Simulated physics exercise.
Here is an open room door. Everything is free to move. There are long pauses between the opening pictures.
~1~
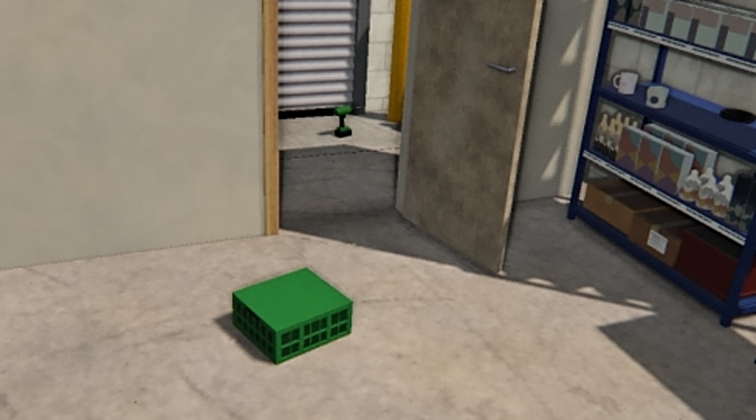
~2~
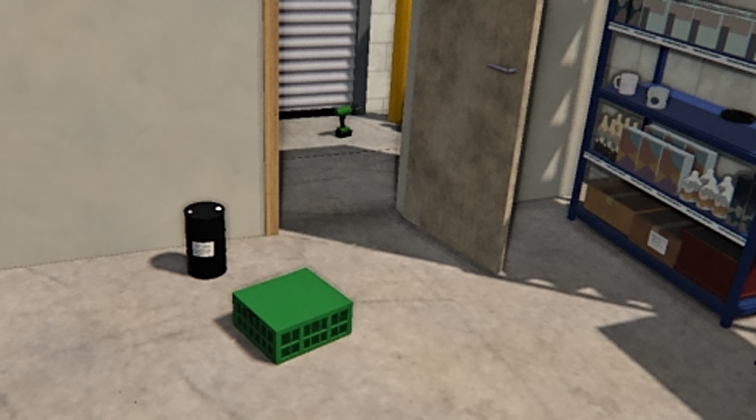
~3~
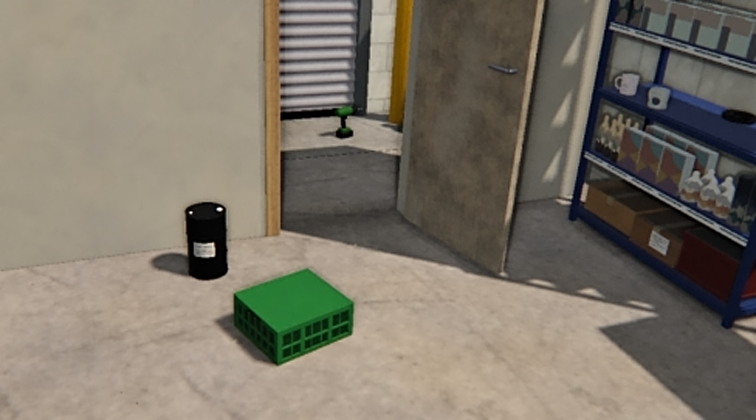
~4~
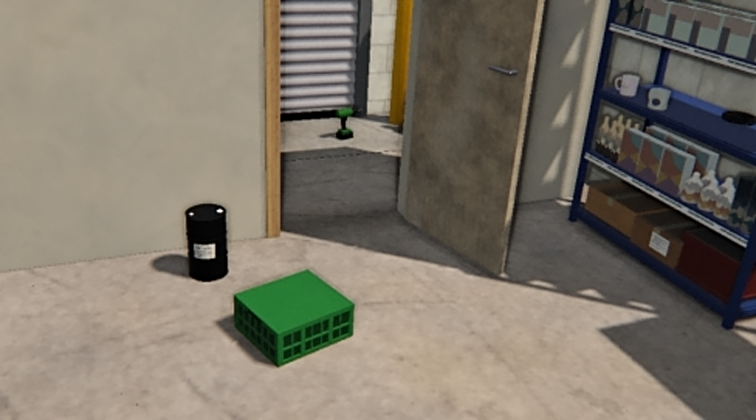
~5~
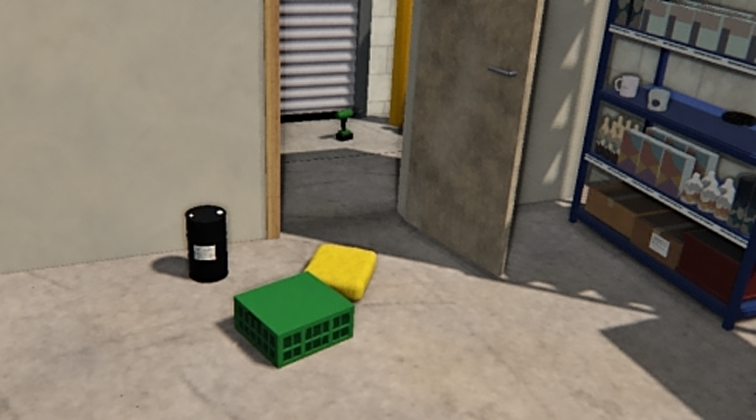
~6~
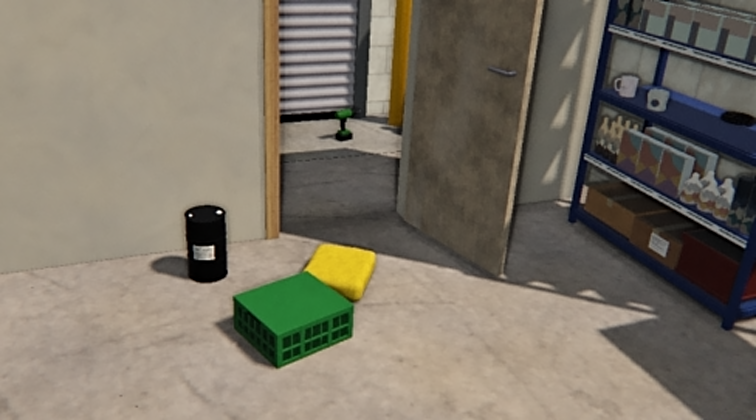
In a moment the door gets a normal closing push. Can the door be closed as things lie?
The door reaches the frame.
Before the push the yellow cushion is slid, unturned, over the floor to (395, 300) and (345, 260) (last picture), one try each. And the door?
In the first case it closes; in the second case it stops short.
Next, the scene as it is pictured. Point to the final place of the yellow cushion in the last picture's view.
Near (259, 258).
Then, 0.70 s later than the last frame, door 63° open.
Then, 1.00 s later than the last frame, door 37° open; yellow cushion moved a little near (299, 265).
Then, 1.20 s later than the last frame, door 19° open; yellow cushion moved about its own width near (269, 260).
When it is over, door 0° open; moved from the start, yellow cushion; the other 2 as before. End places, in pixels of the last picture, yellow cushion near (259, 258).
